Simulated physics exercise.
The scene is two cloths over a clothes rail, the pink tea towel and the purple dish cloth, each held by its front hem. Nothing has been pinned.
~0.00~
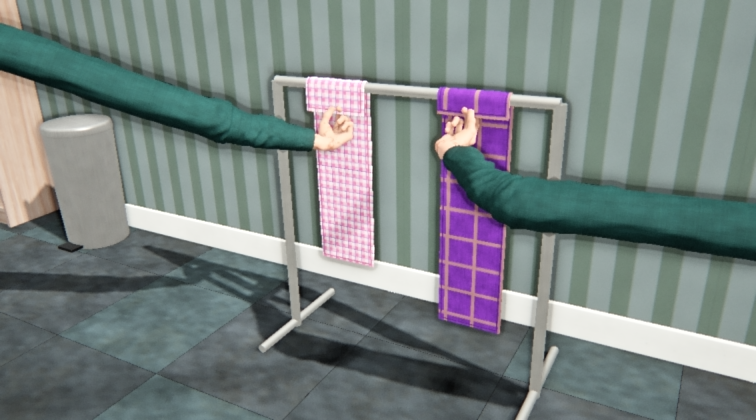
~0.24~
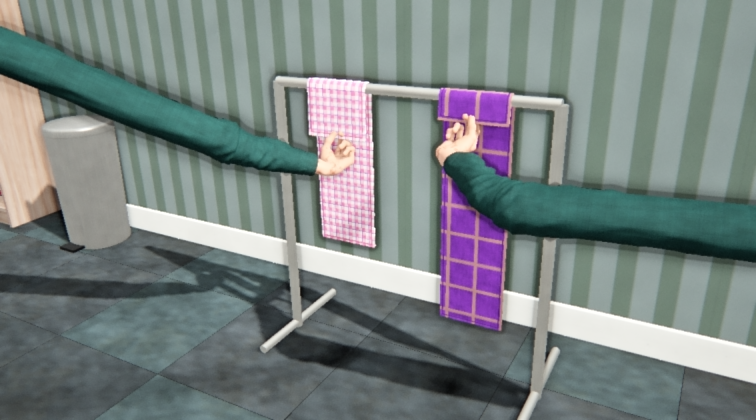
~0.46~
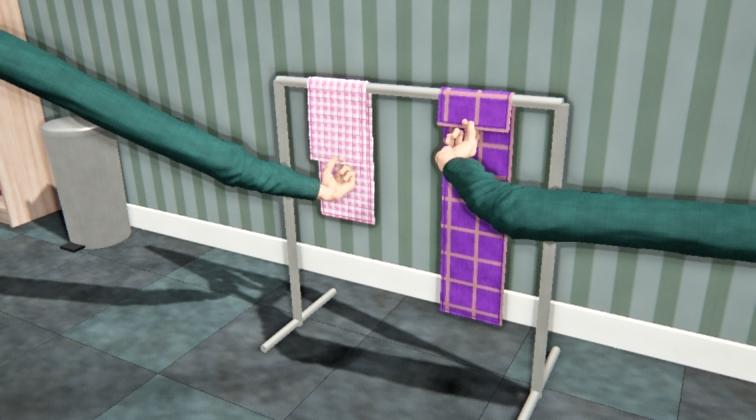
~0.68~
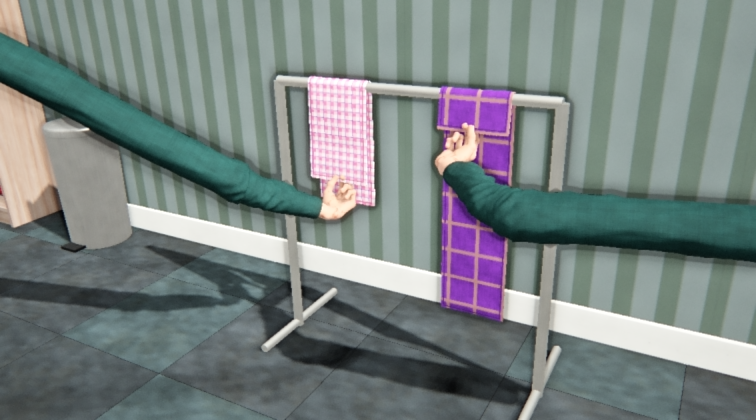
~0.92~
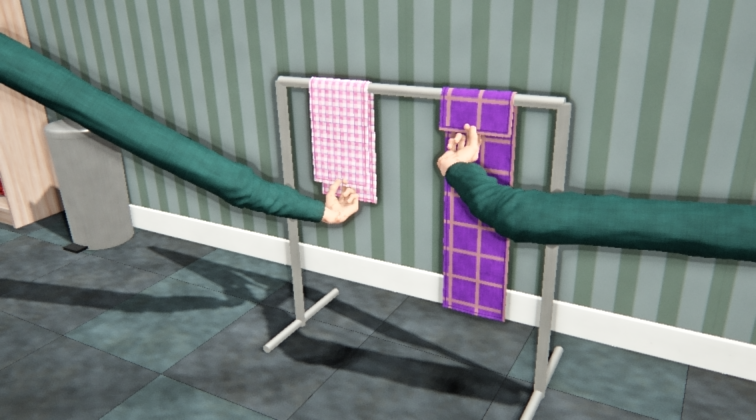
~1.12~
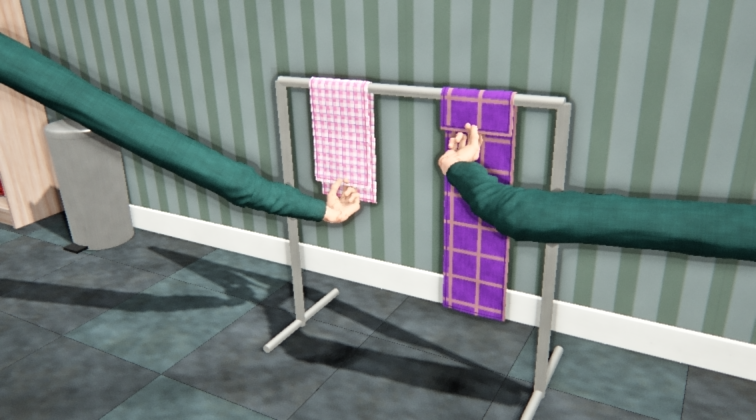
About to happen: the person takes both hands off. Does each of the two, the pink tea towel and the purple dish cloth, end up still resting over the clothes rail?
Pink tea towel: Yes, still over it. Purple dish cloth: No, it comes off.
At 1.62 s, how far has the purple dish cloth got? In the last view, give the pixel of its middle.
Position estimate: Near (473, 337).
After 1.62 s, tea towel as it was left; dish cloth clear of the rail and dropping near (473, 337).
After 2.00 s, tea towel as it was left; dish cloth in a heap on the floor near (472, 370).
In the end, tea towel as it was left; dish cloth in a heap on the floor near (472, 371). The pink tea towel keeps its place and the purple dish cloth slides off.
